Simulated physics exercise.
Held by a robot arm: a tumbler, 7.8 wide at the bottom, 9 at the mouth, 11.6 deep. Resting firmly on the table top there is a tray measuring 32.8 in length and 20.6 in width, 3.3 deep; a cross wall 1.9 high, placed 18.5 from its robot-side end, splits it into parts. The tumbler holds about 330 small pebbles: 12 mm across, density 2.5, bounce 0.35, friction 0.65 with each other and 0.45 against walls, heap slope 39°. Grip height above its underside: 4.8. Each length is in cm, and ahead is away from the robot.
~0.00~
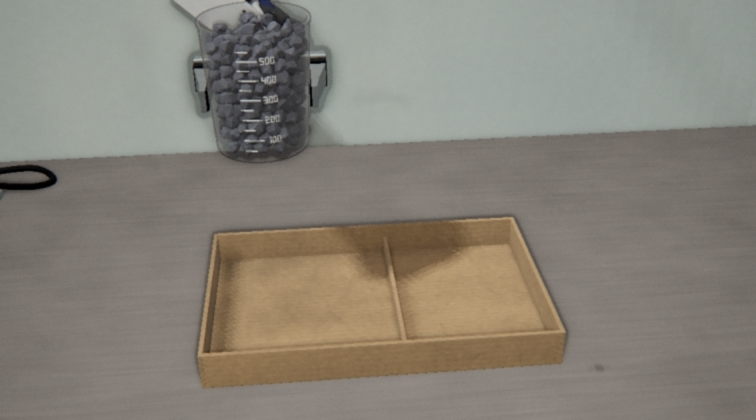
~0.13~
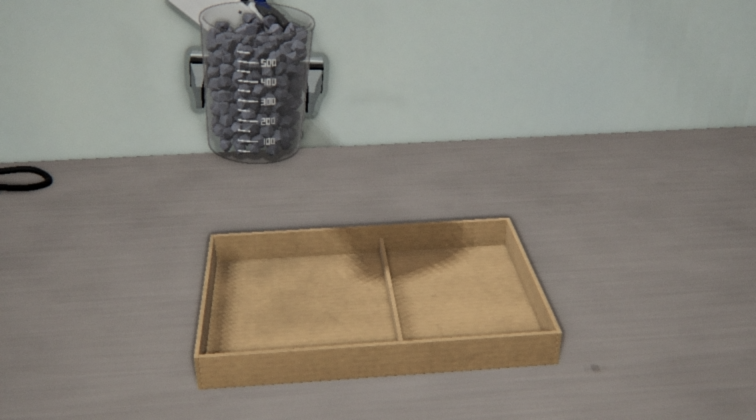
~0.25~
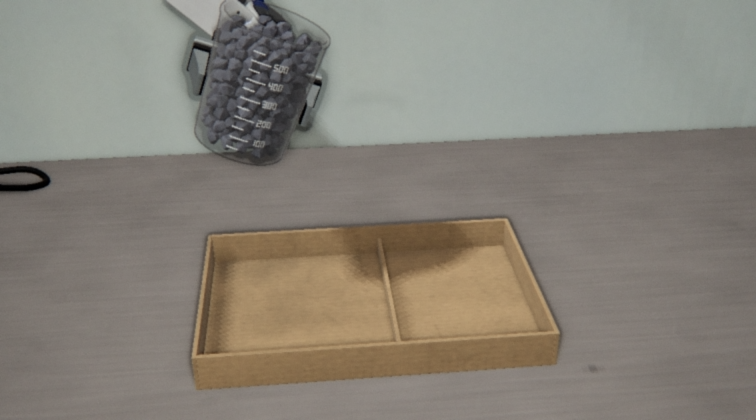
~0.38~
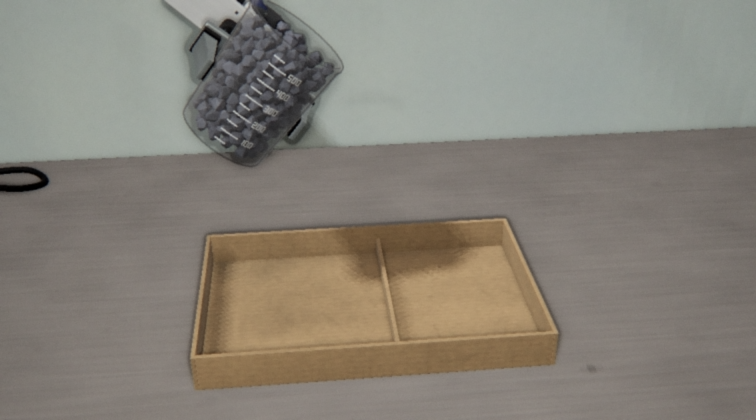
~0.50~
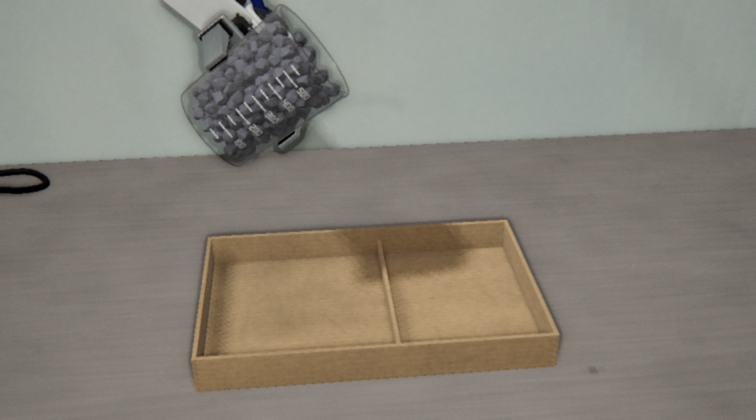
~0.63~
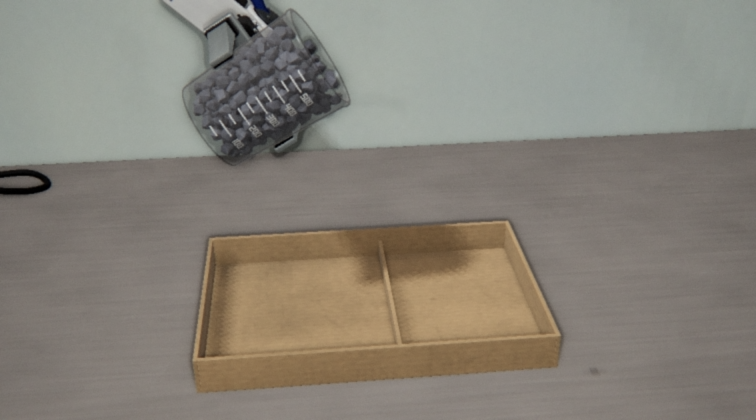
A clear tumbler packed with small grey pebbles, held by a robot arm above and behind an empty two-part tray on a grey table, starts upright. It leans slightly, then tilts steadily to the right, its pebbles shifting inside, and turns more slowly near the end, steeply slanted with the tray still empty.
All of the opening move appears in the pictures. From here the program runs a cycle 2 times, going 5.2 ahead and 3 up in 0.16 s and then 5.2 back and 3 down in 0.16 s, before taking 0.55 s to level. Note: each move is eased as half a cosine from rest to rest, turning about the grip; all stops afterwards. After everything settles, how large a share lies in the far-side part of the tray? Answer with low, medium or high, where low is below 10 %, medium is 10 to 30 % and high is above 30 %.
Medium.
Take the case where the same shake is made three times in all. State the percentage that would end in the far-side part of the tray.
Roughly 20 in a hundred.
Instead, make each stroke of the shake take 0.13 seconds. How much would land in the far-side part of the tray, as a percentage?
Around 35 percent.
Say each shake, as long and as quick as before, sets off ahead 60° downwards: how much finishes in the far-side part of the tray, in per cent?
Some 0 in a hundred.
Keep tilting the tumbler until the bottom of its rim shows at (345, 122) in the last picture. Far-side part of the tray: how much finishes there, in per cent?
I'd put it at roughly 50 %.
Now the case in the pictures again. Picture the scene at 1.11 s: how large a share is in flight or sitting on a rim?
It amounts to roughly 1 in a hundred.
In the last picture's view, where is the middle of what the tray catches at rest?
I'd say somewhere near (425, 302) in the final view.
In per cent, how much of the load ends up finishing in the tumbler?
Roughly 70 in a hundred.
After 1.11 s, tilted 59° forward, highest piece 30 above the table; 272 in the tumbler, 37 in the far-side part, 15 in the robot-side part, 3 in flight or on a rim.
After 1.58 s, tilted 23° forward, highest piece 29 above the table; 234 in the tumbler, 60 in the far-side part, 32 in the robot-side part, 1 on the table or floor.
After 2.02 s, level, highest piece 30 above the table; 234 in the tumbler, 60 in the far-side part, 32 in the robot-side part, 1 on the table or floor.
After 3.07 s, level, highest piece 30 above the table; 234 in the tumbler, 60 in the far-side part, 32 in the robot-side part, 1 on the table or floor.
At rest, 234 in the tumbler, 60 in the far-side part, 32 in the robot-side part, 1 on the table or floor. That is 18 % in the far-side part of the tray.
